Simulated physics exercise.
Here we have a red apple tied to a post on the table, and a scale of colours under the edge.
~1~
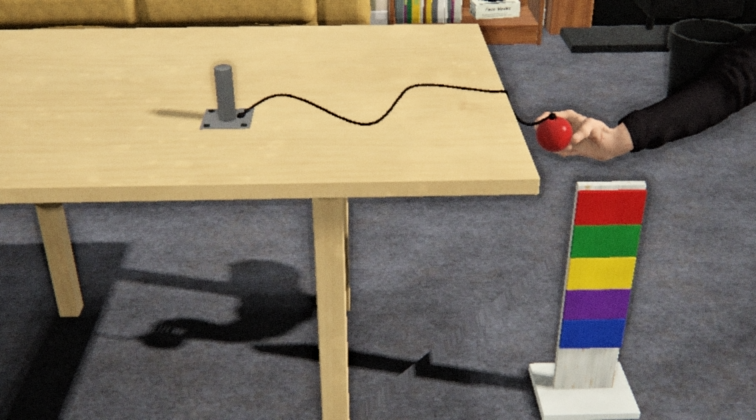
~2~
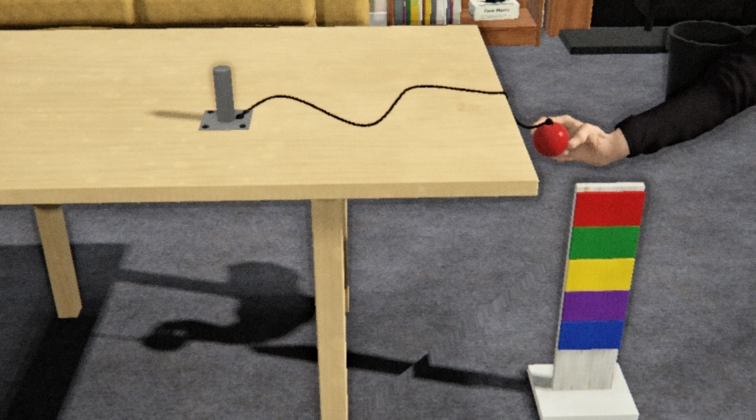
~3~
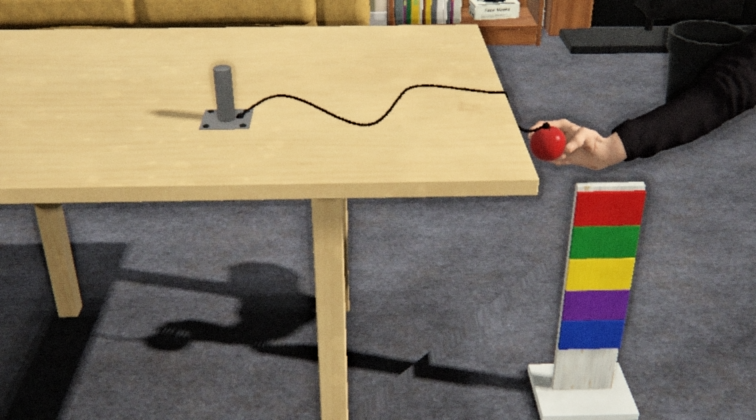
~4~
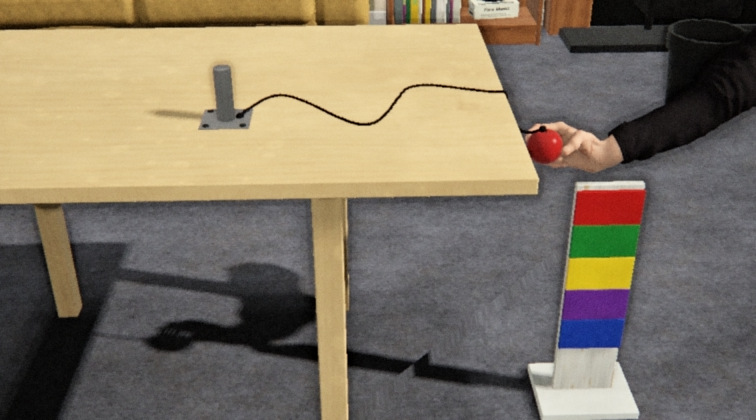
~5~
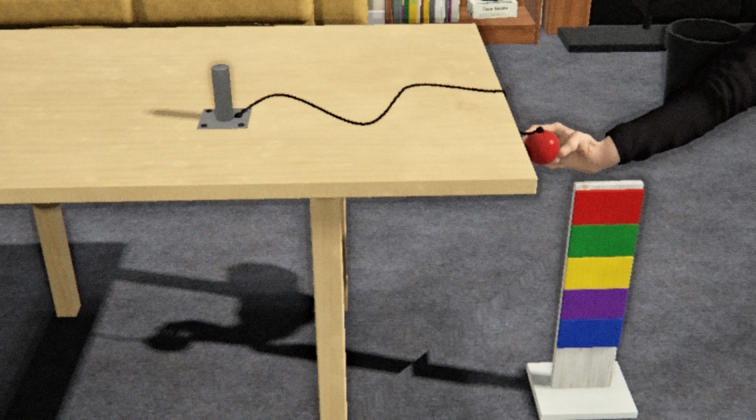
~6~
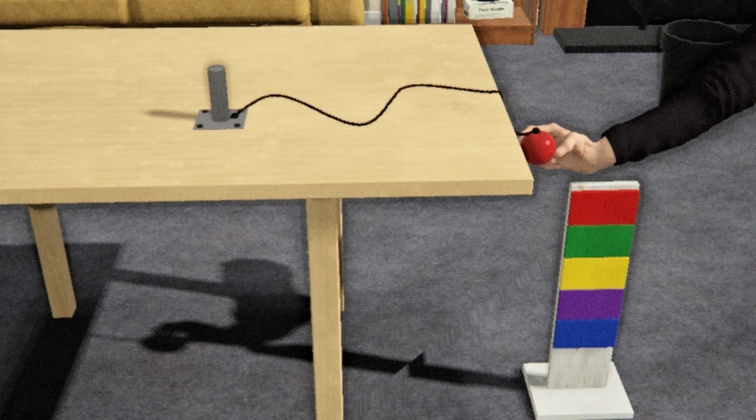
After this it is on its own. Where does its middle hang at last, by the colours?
Its centre hangs level with the yellow band.
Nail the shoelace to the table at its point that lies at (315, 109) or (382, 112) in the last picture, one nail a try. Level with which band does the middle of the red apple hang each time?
It would be green; red.
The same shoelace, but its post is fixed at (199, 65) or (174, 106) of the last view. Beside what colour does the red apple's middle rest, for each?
Taking them in turn: Green; green.
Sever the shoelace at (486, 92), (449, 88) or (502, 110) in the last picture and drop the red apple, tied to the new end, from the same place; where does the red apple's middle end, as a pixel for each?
Try by try, around (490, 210), (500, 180) and (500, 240).
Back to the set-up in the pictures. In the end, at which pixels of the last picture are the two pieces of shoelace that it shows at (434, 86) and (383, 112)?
The first at (500, 153), the second at (460, 102).
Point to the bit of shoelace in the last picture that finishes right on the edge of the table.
At (396, 94), roughly.
A little later, apple near (462, 283); level with yellow.
Next, apple near (507, 274); level with yellow.
When it is over, apple near (493, 279); level with yellow. Its middle rests at the yellow band.
